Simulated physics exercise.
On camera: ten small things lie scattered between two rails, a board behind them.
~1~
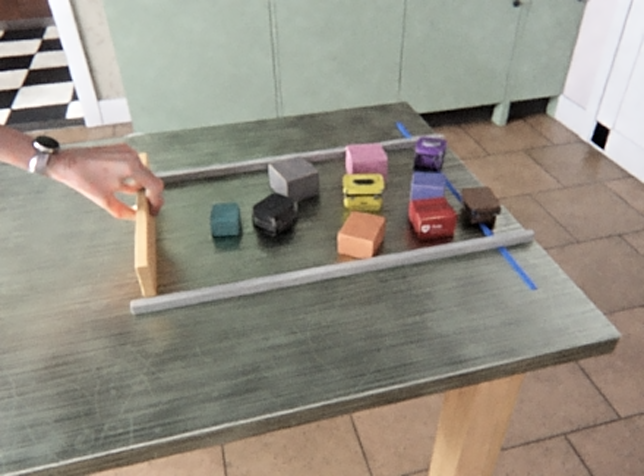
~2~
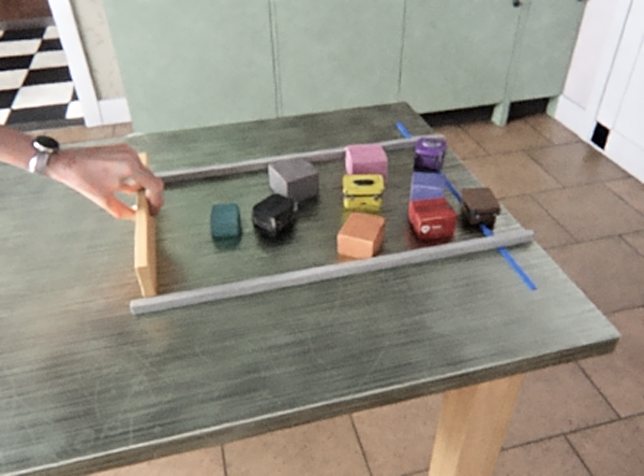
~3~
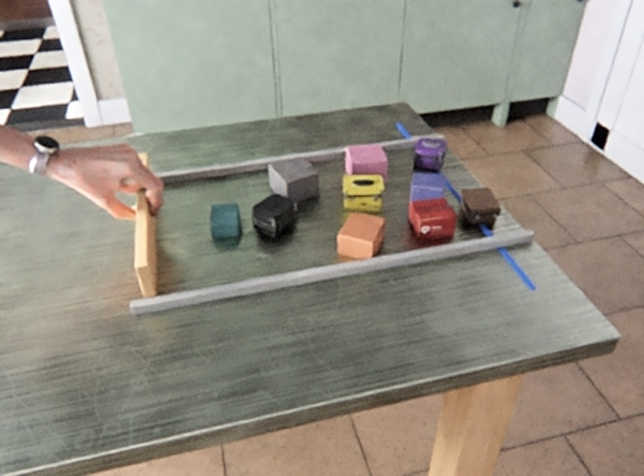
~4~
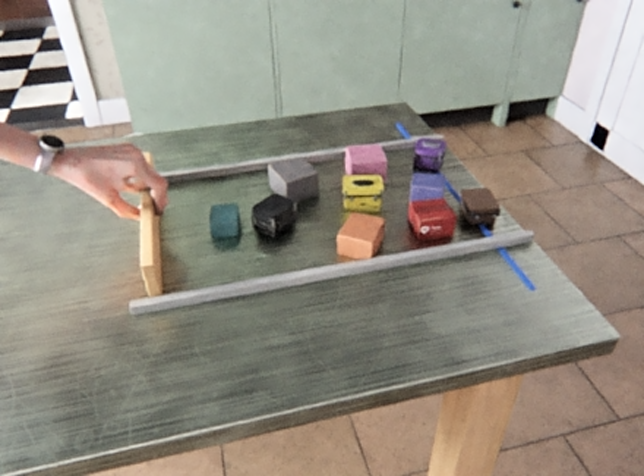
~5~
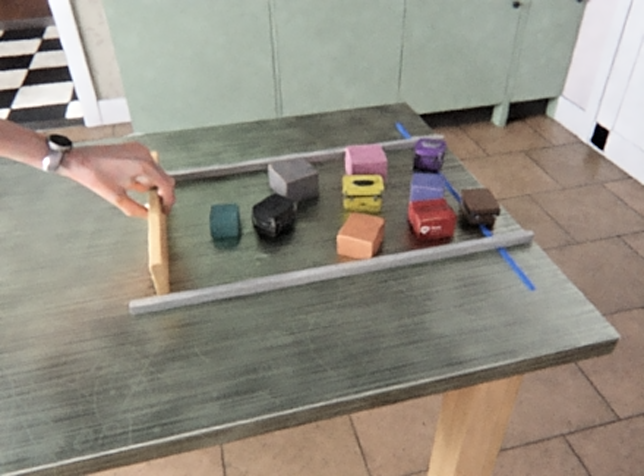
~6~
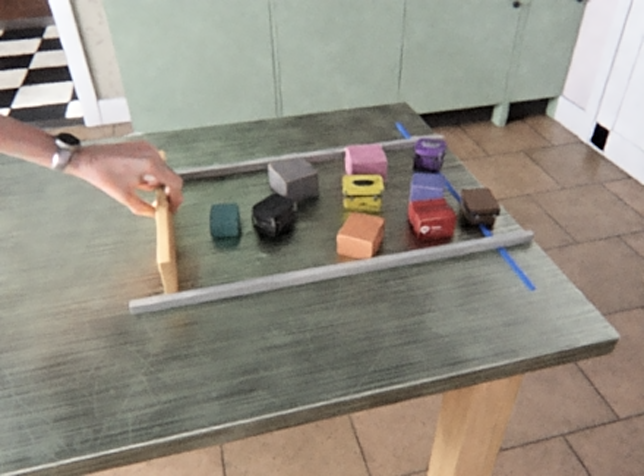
The clip opens on a hand with a wristwatch gripping an upright wooden board at the left of two rails on a dark tabletop, with ten small colourful blocks and cases scattered between them. The hand keeps still at first, then slides the board slightly right, while the objects stay in place.
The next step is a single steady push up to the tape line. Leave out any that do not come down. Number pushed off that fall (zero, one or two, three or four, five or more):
Basically the losses over the end count five or more in this one.
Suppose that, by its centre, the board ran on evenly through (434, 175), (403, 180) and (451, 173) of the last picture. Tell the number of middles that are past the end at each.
The numbers are 5, 1 and 7.
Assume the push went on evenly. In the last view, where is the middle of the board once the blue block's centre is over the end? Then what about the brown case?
For the blue block at (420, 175), for the brown case at (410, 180).
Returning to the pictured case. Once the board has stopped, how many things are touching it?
My count gives 3.
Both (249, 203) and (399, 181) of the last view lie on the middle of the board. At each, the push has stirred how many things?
2 and 10.
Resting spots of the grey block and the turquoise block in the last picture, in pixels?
You'll find the grey block at roughly (453, 158) and the turquoise block at roughly (463, 181).
Soon after, none off yet; brown case at rest near (479, 207); purple case at rest near (429, 155); blue block at rest near (427, 190).
After that, none off yet; brown case at rest near (479, 207); purple case at rest near (429, 155); blue block at rest near (432, 189).
And then, none off yet; brown case displaced about its own width near (502, 204); purple case displaced about its own width near (463, 147); blue block displaced about its own width near (474, 184).
In the end, the number that fall off is five or more; gone, black case, yellow case, pink block, red box, blue block, purple case and brown case.
